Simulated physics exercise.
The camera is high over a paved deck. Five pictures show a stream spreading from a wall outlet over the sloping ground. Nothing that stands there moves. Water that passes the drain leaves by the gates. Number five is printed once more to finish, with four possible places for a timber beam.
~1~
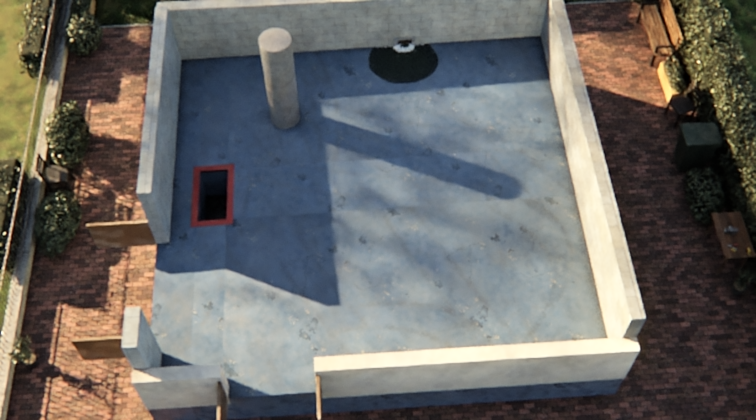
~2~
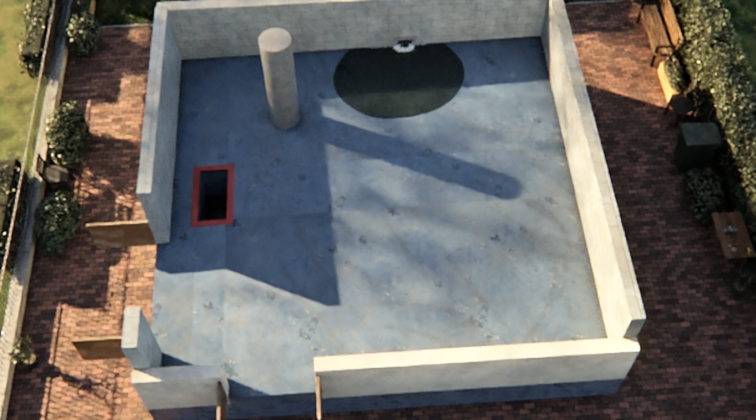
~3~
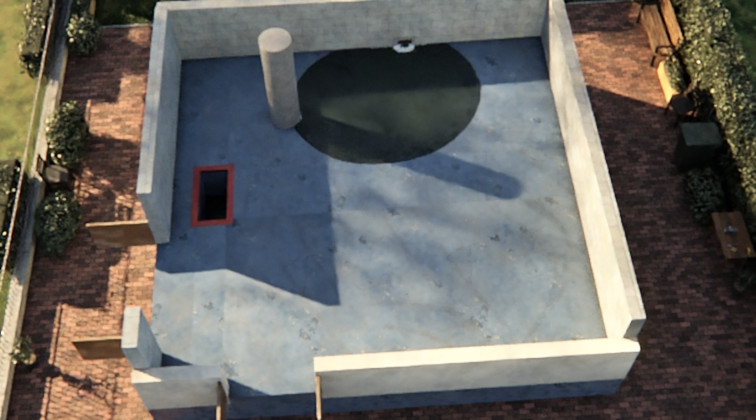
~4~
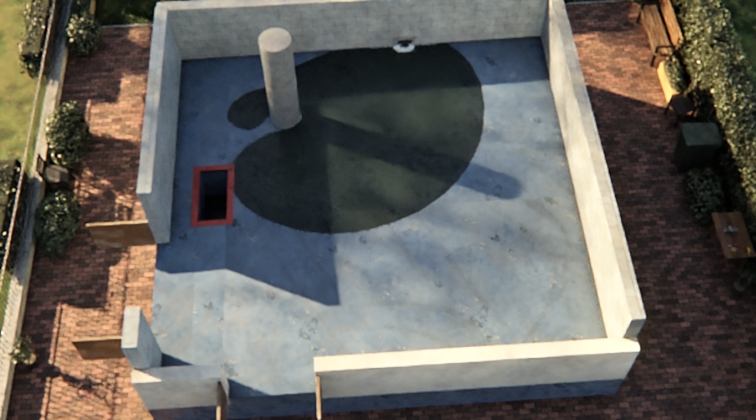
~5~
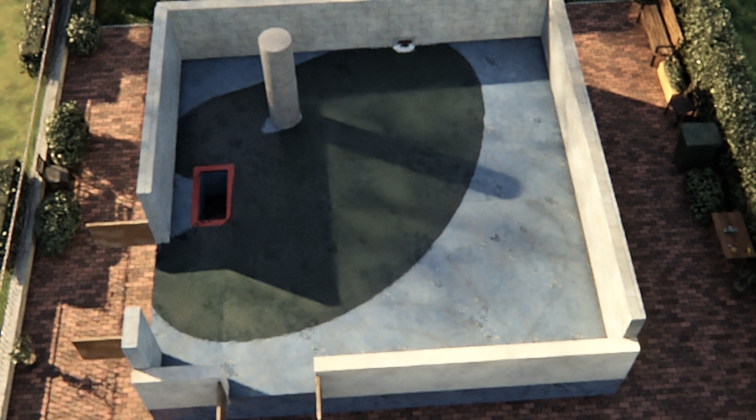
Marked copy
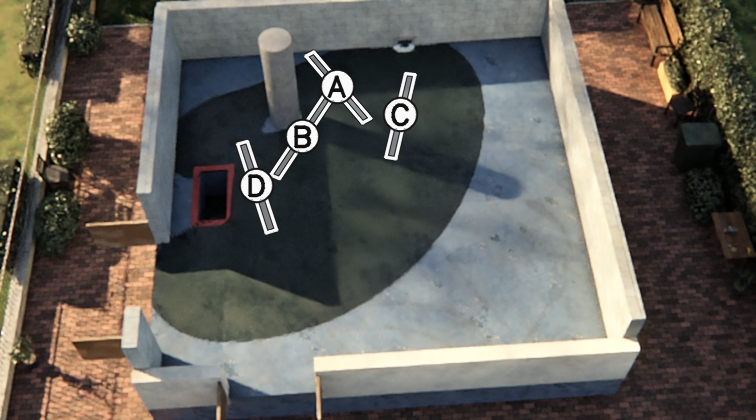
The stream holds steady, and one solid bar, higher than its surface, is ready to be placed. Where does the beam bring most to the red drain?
Best: C.
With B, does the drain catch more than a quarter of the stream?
No.
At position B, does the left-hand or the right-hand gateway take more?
The left gate.
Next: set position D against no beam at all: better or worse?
Worse.
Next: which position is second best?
B it is.
On the marked copy, A from (309, 54) to (366, 120); B from (275, 176) to (327, 97); C from (390, 157) to (410, 74); D from (242, 142) to (271, 231).
For position A, about 2 % of the stream goes into the red drain, about 98 % out by the gates.
For position B, about 10 % of the stream goes into the red drain, about 90 % out by the gates.
For position C, about 20 % of the stream goes into the red drain, about 80 % out by the gates.
For position D, about 4 % of the stream goes into the red drain, about 96 % out by the gates.
